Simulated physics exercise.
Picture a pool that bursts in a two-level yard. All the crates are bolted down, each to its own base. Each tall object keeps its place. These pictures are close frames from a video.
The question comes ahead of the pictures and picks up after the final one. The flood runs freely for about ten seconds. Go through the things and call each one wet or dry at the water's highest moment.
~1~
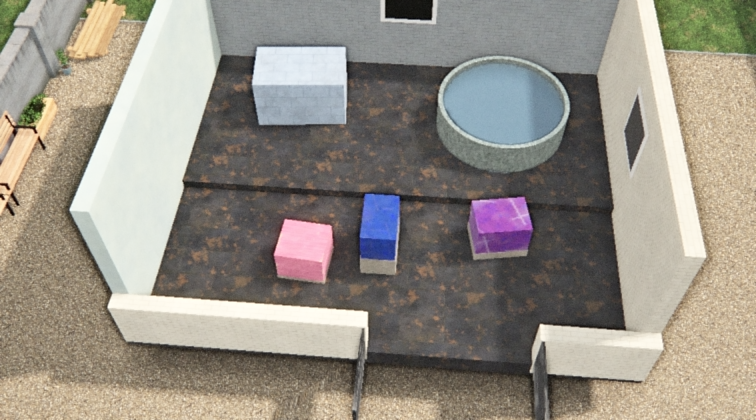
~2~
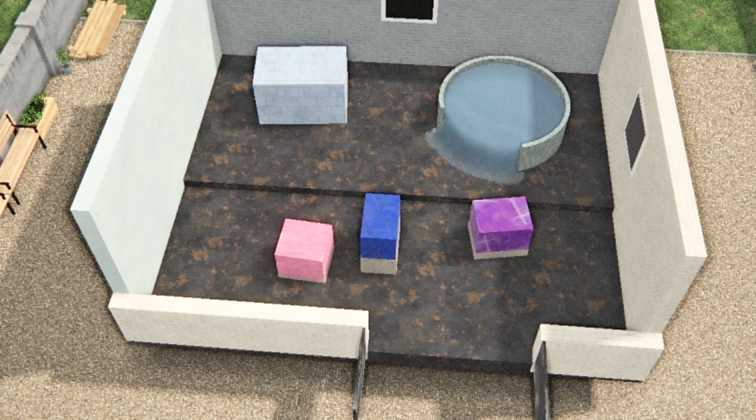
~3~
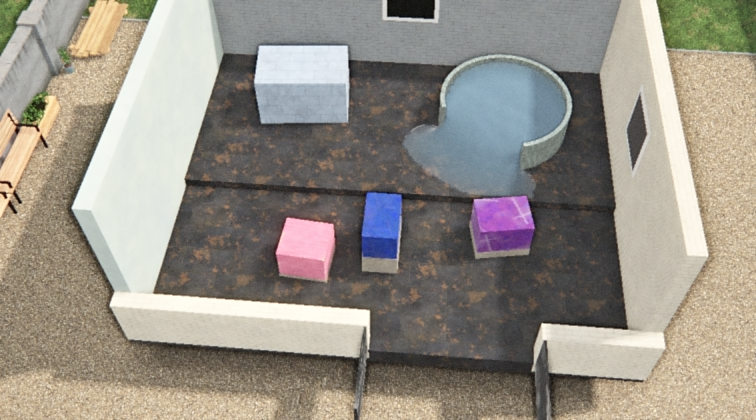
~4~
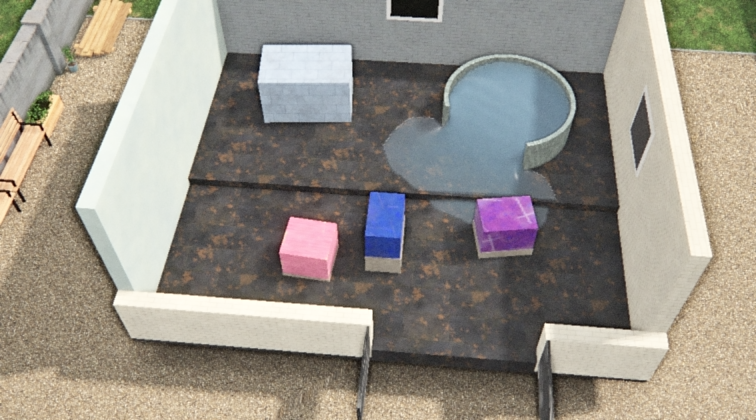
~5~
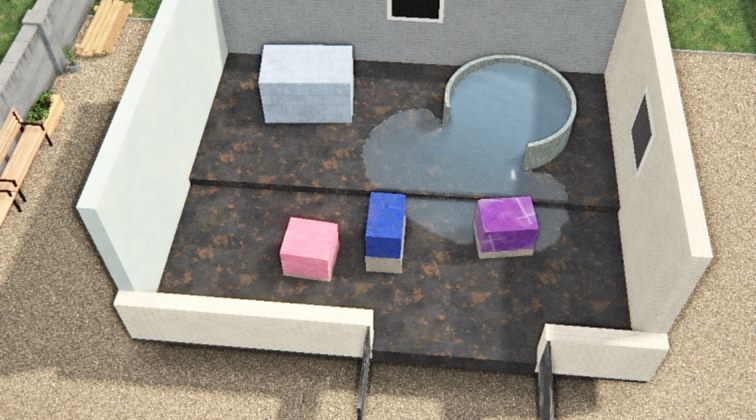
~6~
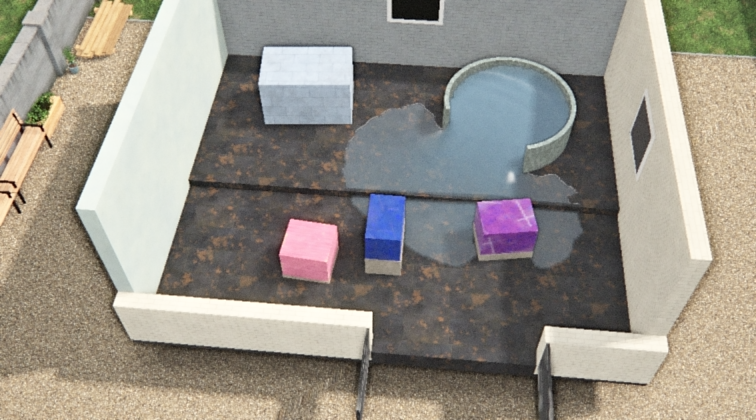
Called one by one: The purple crate is wet; the pink crate is wet; the blue crate is dry.
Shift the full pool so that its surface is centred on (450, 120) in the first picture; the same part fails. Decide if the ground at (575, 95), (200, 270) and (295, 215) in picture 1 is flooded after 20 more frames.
As listed: Free of water, awash, wet.
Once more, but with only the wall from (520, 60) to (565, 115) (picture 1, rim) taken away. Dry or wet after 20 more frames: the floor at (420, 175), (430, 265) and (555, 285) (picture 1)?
Untouched, untouched, soaked.
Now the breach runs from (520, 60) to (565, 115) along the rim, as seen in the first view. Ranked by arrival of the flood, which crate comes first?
My pick is the purple-painted one.
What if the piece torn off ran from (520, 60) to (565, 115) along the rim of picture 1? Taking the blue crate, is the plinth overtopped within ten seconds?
The blue crate is not overtopped.
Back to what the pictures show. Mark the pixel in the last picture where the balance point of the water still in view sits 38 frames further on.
Close to (365, 228).
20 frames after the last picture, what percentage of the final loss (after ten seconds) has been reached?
It comes to around 40 per cent.
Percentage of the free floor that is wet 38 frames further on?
That works out at 65 %.
A moment on, water covers 30 % of the floor; the purple crate water round its plinth, the pink crate water round its plinth, the blue crate water round its plinth.
Next, water covers 45 % of the floor; the purple crate water round its plinth, the pink crate water round its plinth, the blue crate water round its plinth.
Then, water covers 55 % of the floor; the purple crate water round its plinth, the pink crate water round its plinth, the blue crate water round its plinth.
Later, water covers 65 % of the floor; the purple crate water round its plinth, the pink crate water round its plinth, the blue crate water round its plinth.
In the end, water covers 60 % of the floor; the purple crate was topped, the pink crate was topped, the blue crate stayed above the water.
